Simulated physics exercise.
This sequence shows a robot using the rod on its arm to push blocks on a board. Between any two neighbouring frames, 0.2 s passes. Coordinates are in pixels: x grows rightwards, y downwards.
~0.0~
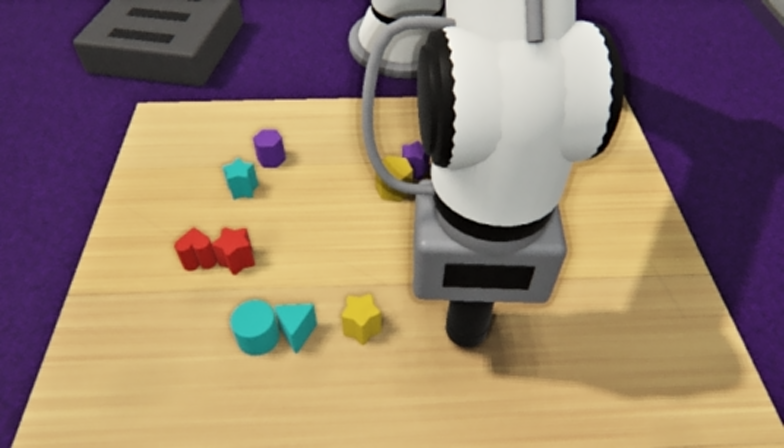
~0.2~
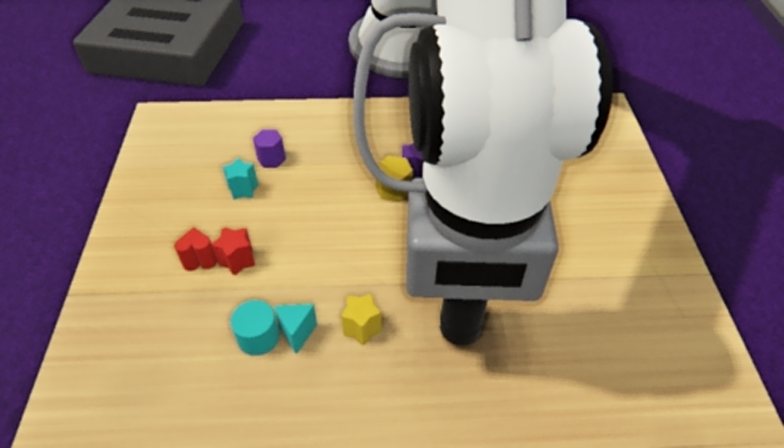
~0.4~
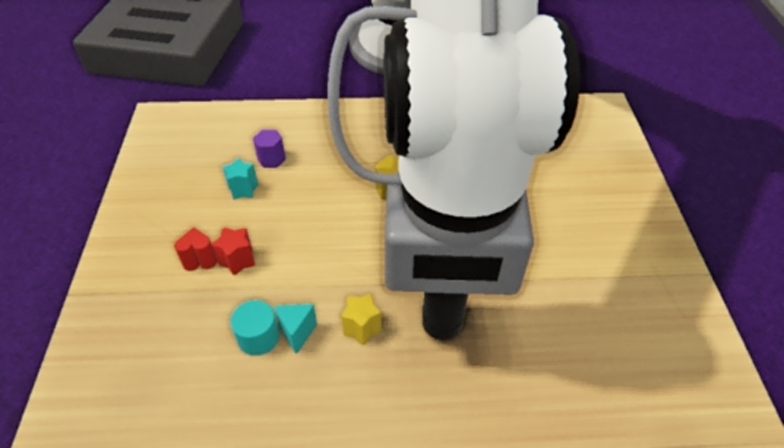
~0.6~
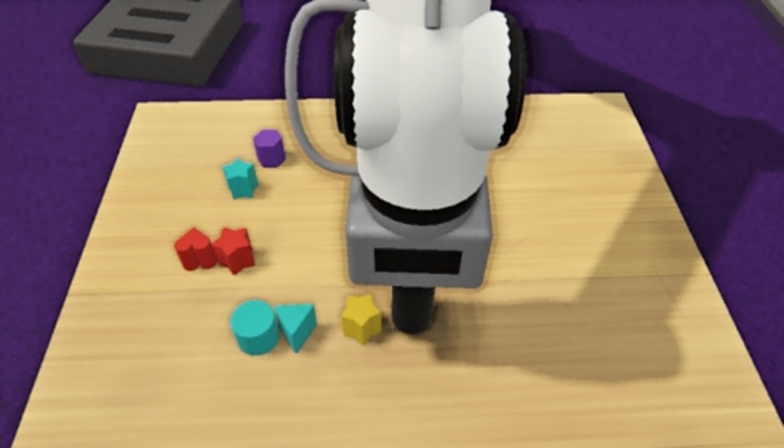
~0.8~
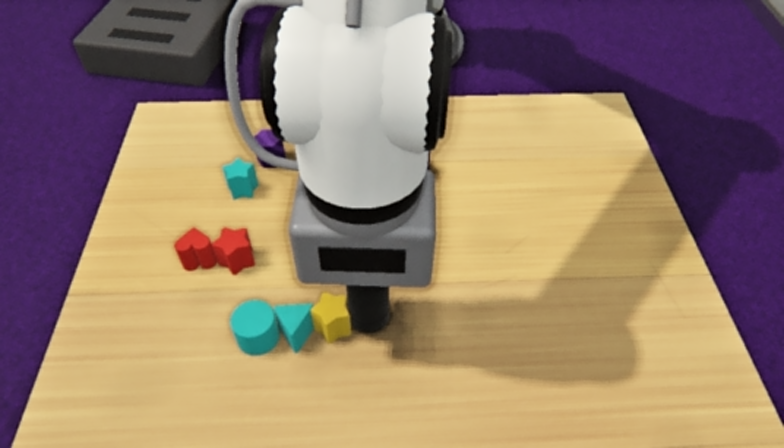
A white robot arm moved left across a wooden board, bringing its black rod to the yellow star-shaped block and pushing it left beside the turquoise triangle, while the other blocks in view stayed put.
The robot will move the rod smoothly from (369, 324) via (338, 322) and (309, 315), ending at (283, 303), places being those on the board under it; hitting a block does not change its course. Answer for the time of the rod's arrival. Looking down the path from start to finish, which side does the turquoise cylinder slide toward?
Toward the left.
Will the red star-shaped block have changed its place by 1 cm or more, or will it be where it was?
At the end, its place is the same.
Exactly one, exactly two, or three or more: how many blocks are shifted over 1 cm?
3 or more blocks.
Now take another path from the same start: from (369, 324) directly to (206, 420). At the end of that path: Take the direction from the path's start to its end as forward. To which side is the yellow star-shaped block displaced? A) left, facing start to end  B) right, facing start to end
(B)
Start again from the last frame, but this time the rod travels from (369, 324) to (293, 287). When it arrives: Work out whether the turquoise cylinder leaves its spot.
It will end up elsewhere.
The first path, step by step. Halfway along, rod (321, 312); turquoise cylinder (223, 321); turquoise triangular block (252, 298); yellow star-shaped block (282, 303).
At the end, rod (281, 296); red star-shaped block not moved; turquoise cylinder (209, 321); turquoise triangular block (209, 287), turned 40° anticlockwise; yellow star-shaped block (242, 287).
